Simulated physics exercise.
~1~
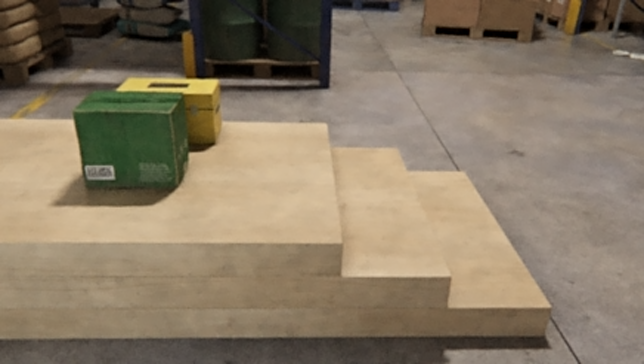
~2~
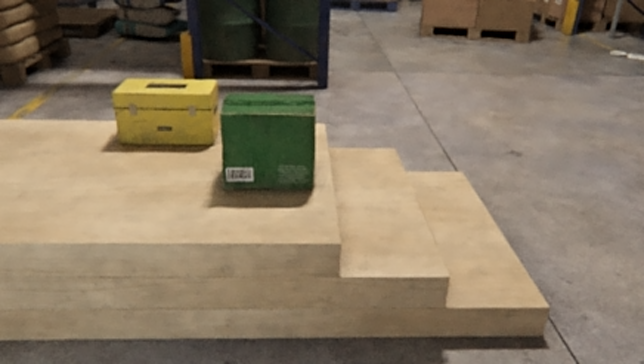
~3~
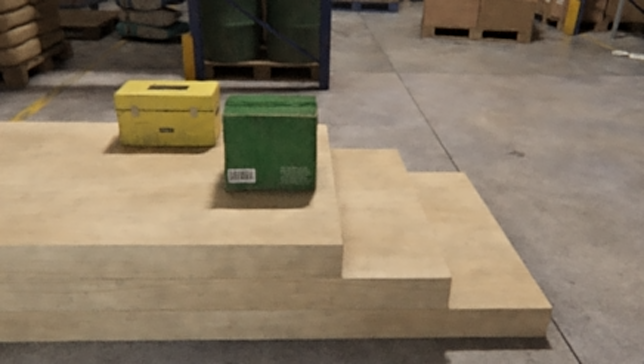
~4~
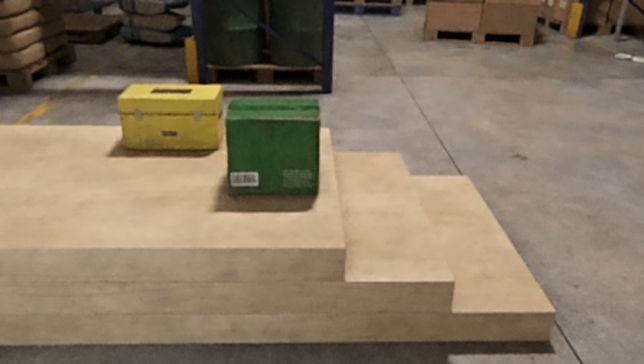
A green box slid to the right across the wooden landing, passing in front of a yellow toolbox that stayed where it was, and it came to rest still upright near the edge above the steps.
